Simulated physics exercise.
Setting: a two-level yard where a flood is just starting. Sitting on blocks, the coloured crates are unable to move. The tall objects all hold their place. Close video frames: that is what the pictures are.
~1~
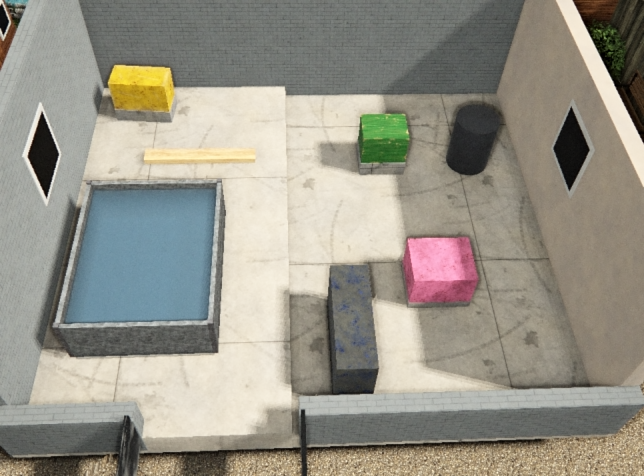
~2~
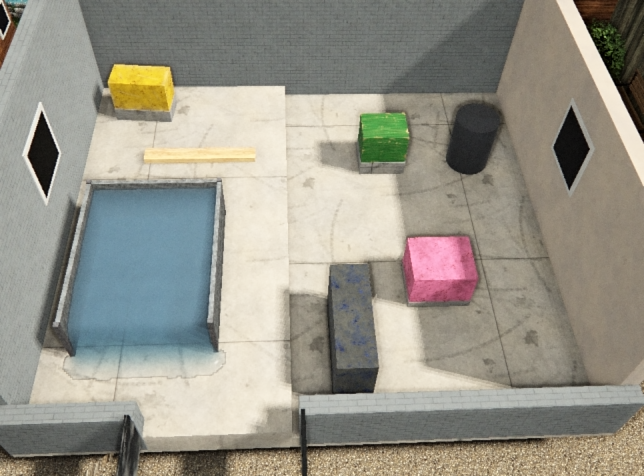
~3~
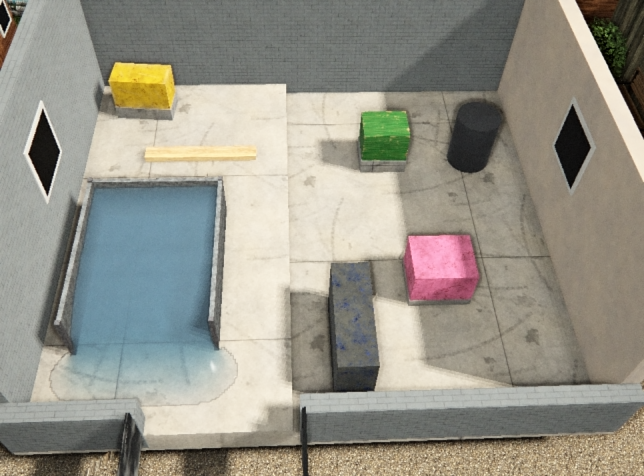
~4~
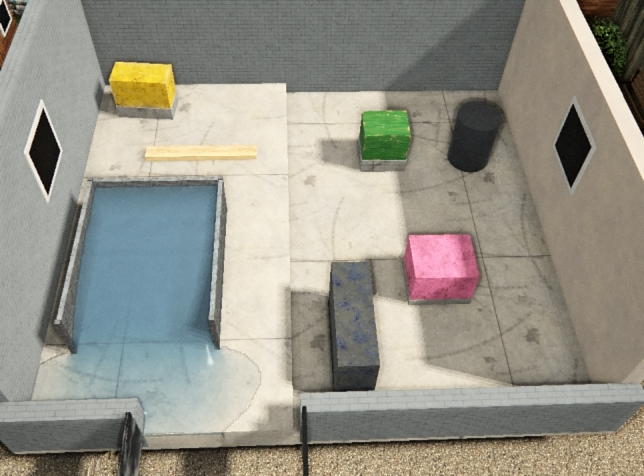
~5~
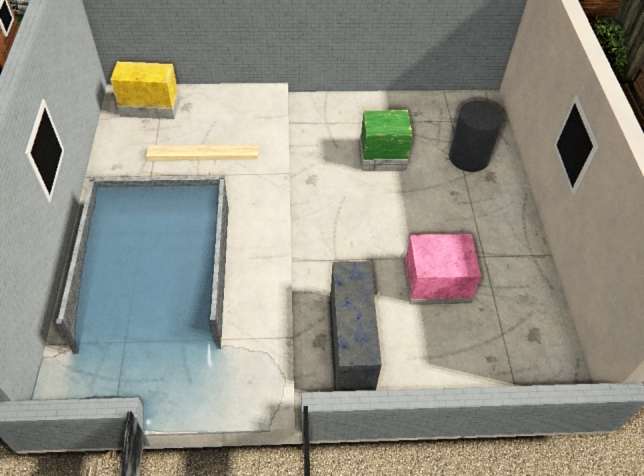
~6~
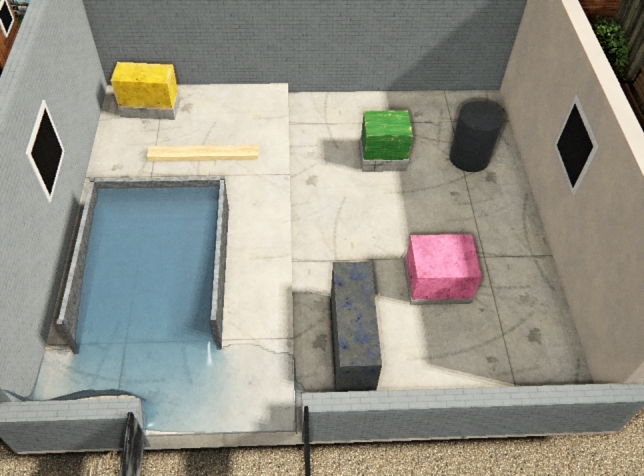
A walled yard with a pale concrete floor is seen from high above, looking down at an angle. A blue water tank stands at left, with a yellow crate and a plank behind it, while green and pink crates, a dark cylinder and a dark block stand to the right. The tank's near wall disappears and water spreads forward across the floor, then sideways along the low front wall.
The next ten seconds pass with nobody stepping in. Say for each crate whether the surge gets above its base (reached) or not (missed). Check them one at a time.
Green crate: Missed; yellow crate: Missed; pink crate: Missed.
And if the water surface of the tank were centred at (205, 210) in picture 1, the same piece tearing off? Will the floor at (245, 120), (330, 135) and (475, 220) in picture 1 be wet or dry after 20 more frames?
As listed: No water, not flooded, no water.
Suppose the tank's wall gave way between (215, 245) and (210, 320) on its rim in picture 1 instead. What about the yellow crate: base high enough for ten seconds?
I'd say the yellow crate is untouched.
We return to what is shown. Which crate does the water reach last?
I'd go with the green-painted one.
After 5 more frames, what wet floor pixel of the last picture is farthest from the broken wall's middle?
Estimated pixel: (351, 415).
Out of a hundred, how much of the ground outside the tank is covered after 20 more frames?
Some 25 per cent.
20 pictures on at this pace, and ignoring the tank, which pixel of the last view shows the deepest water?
Roughly (107, 91).
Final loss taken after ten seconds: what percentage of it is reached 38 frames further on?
I'd estimate some 85 per cent.
A moment on, water covers 10 % of the floor; the green crate not reached, the yellow crate not reached, the pink crate not reached.
Next, water covers 15 % of the floor; the green crate not reached, the yellow crate not reached, the pink crate not reached.
Then, water covers 25 % of the floor; the green crate not reached, the yellow crate water round its plinth, the pink crate not reached.
Later, water covers 50 % of the floor; the green crate water round its plinth, the yellow crate water round its plinth, the pink crate water round its plinth.
In the end, water covers 65 % of the floor; the green crate stayed above the water, the yellow crate stayed above the water, the pink crate stayed above the water.
